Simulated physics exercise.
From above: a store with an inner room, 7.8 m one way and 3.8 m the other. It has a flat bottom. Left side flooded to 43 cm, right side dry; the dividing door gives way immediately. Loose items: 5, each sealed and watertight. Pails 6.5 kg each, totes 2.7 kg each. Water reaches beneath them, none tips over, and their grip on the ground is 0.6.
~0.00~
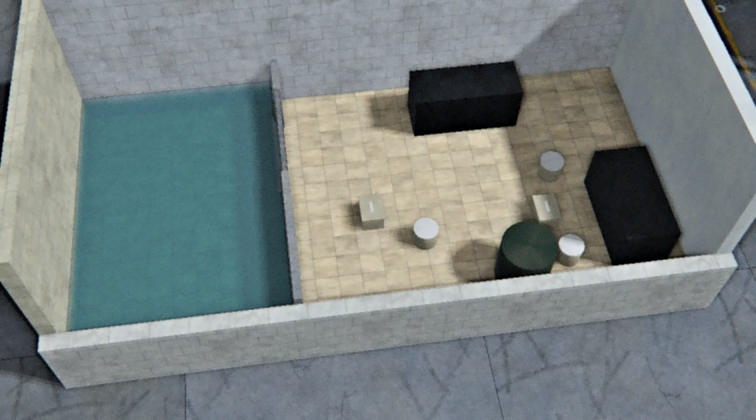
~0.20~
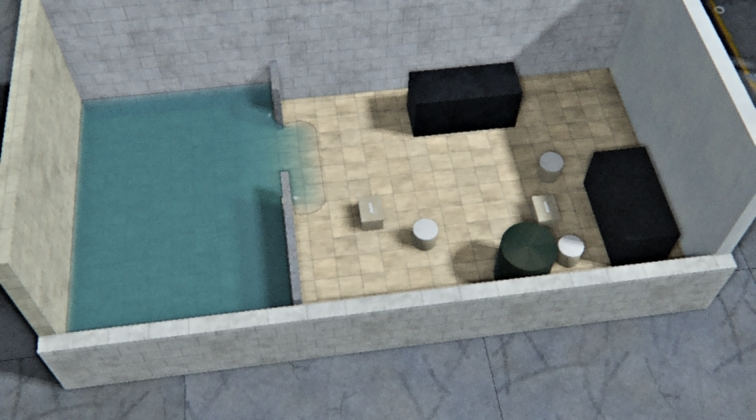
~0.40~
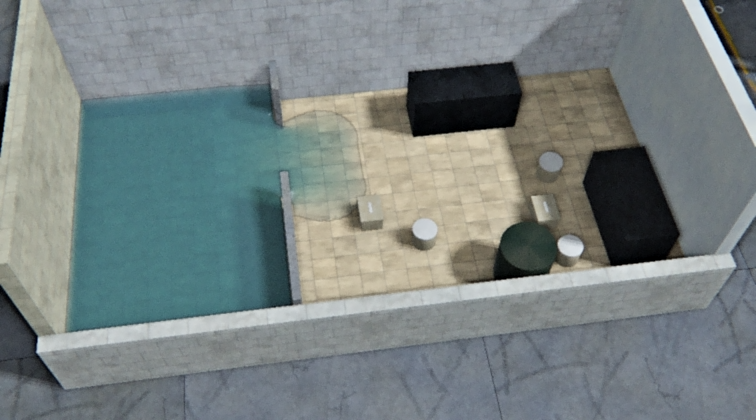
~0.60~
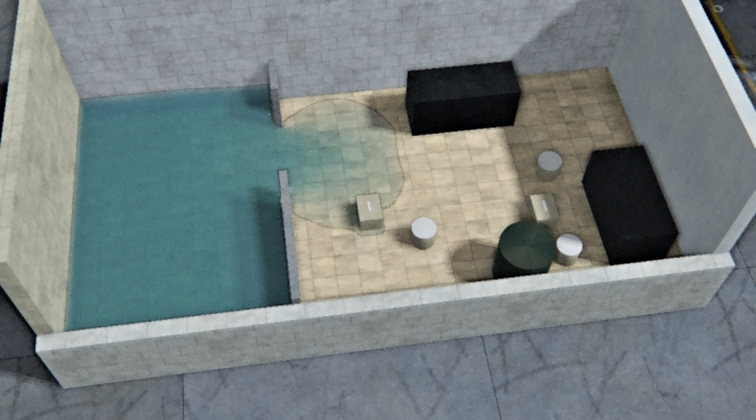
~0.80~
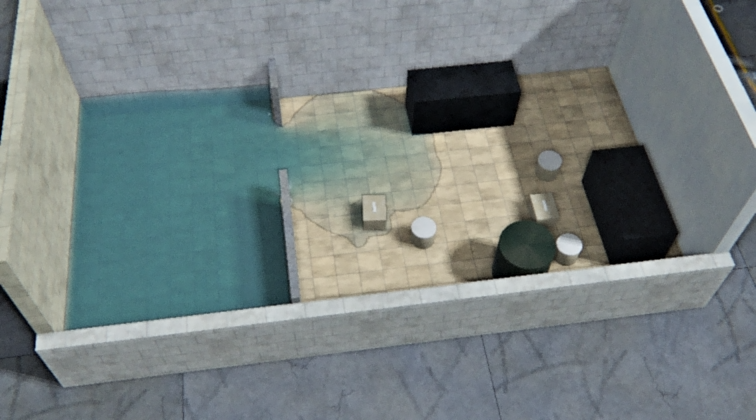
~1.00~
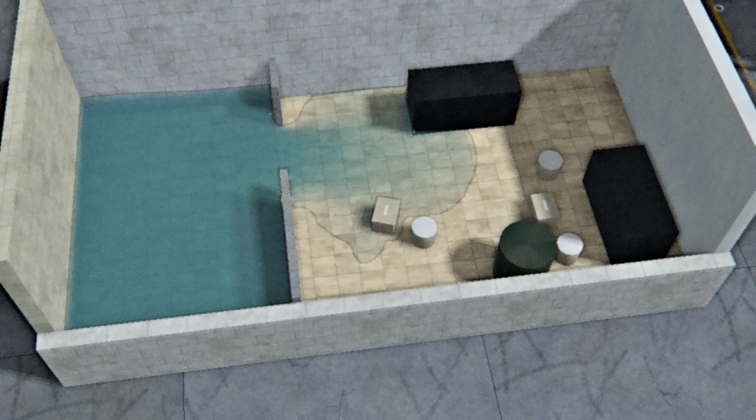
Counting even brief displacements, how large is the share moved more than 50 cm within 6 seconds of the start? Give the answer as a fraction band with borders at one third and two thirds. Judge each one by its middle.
Band: 2/3 or more.
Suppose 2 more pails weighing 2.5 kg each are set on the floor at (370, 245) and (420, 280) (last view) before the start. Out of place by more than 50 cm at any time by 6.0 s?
Going in order, that's not that far and then too far.
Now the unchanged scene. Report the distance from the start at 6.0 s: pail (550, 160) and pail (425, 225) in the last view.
In turn they sit 120 cm and 80 cm away.
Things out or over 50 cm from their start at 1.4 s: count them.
The number by then is 1.
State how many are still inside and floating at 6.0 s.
4 of them.
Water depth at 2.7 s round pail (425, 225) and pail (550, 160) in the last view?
Depths: Near 4 cm, then near 5 cm.
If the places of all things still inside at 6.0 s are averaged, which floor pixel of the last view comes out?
That lands at roughly (515, 251).
After 1.4 s 1 of 5 are over 50 cm from their spots; 0 afloat.
After 2.7 s 3 of 5 are over 50 cm from their spots; 2 afloat.
After 4.2 s 3 of 5 are over 50 cm from their spots; 4 afloat.
After 6.0 s 4 of 5 are over 50 cm from their spots, and 4 have been at some point; 4 afloat.
